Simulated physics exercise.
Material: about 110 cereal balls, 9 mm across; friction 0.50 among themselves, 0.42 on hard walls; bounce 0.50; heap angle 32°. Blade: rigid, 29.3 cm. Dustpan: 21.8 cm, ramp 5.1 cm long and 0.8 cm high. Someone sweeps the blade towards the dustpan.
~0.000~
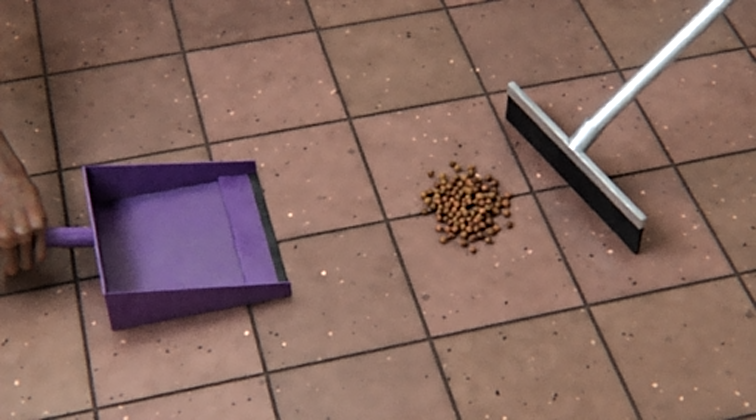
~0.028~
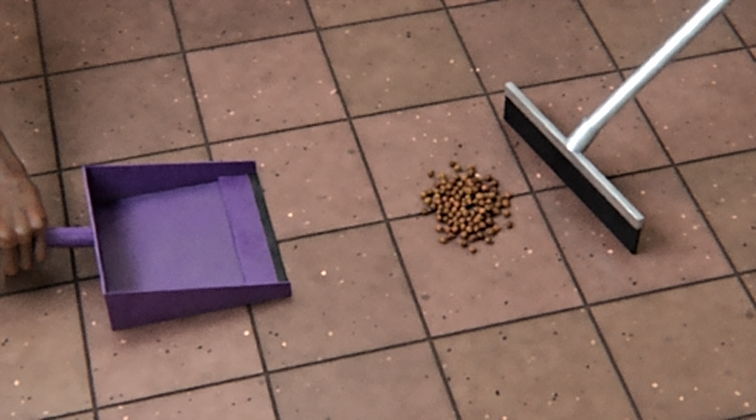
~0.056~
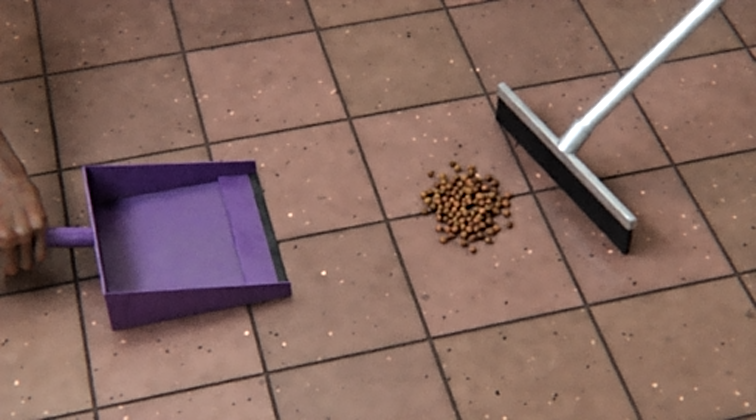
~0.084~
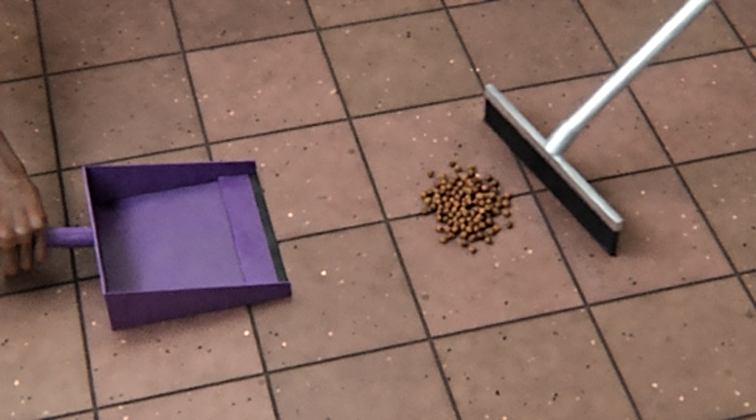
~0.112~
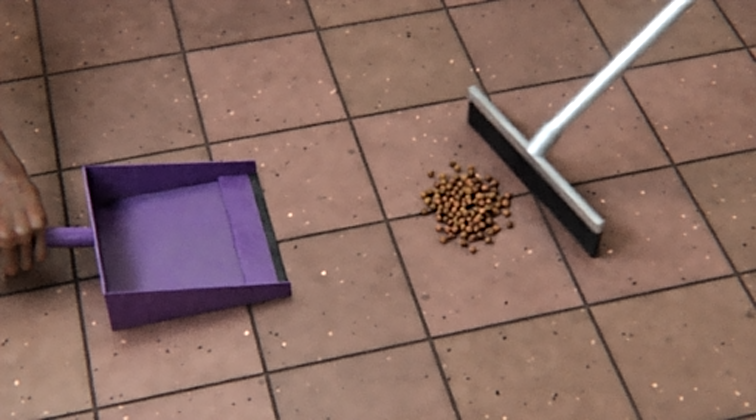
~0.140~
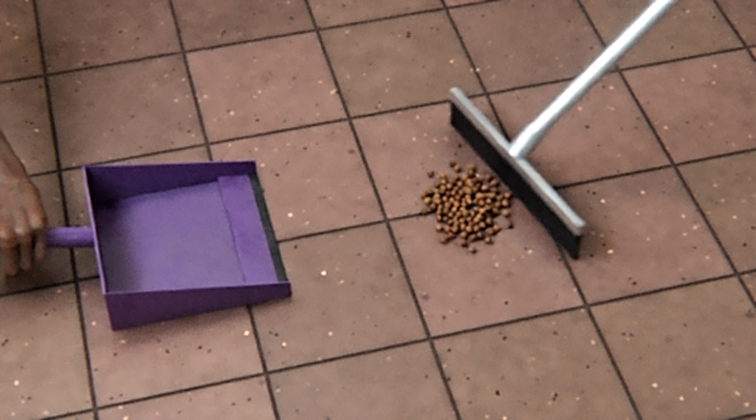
The video shows a hand holding a purple dustpan still on a tiled floor while a long-handled blade slides left from the right, closing the gap to a small pile of brown cereal balls, which stays unmoved.
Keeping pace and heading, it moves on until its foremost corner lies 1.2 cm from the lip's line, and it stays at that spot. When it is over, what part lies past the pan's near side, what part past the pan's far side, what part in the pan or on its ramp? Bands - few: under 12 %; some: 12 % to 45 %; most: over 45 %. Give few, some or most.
Near side: Some, far side: Few, pan: Some.
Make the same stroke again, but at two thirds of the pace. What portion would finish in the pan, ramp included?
Then near 5 in a hundred.
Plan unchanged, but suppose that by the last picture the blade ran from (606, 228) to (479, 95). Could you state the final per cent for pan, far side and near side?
That ends as pan 5, far 0, and near 15.
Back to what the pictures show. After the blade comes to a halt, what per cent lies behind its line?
Roughly 0 per cent of it.
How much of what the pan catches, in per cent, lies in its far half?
Roughly 60 percent.
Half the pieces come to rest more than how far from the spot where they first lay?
I'd say close to 26 cm.
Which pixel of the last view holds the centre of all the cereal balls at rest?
Somewhere around (283, 249) in the final frame.
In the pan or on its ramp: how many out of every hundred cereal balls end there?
Near 25 in every hundred.
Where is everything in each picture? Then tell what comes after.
Blade from (641, 223) to (512, 91), moved 0.0 cm, 0 of the pieces shifted so far; middle of the pieces at (464, 205); pan at (173, 251), in the first frame.
Blade from (638, 223) to (509, 91), moved 0.3 cm, 0 of the pieces shifted so far; middle of the pieces at (464, 205), in the second frame.
Blade from (630, 224) to (502, 92), moved 1.4 cm, 0 of the pieces shifted so far; middle of the pieces at (464, 205), in the third frame.
Blade from (617, 226) to (489, 93), moved 3.1 cm, 0 of the pieces shifted so far; middle of the pieces at (464, 205), in the fourth frame.
Blade from (598, 228) to (472, 94), moved 5.4 cm, 0 of the pieces shifted so far; middle of the pieces at (464, 205), in the fifth frame.
Blade from (579, 230) to (455, 96), moved 7.9 cm, 0 of the pieces shifted so far; middle of the pieces at (464, 205); pan at (173, 251). Its pace works out near 0.88 m/s, heading 7 degrees away from the viewer's side, in the sixth frame.
Then, at 0.30 s, middle of the blade 18 cm from the lip; 0 % over the lip, far side 0 %, near side 5 %.
After 0.41 s, middle of the blade 9 cm from the lip; 0 % over the lip, far side 0 %, near side 15 %.
After 0.65 s, middle of the blade 5 cm from the lip; 25 % over the lip, far side 0 %, near side 20 %.
In the end, at 1.1 s, near side 20 %, far side 0 %, pan 25 %, in front of the lip or behind the blade 55 %.
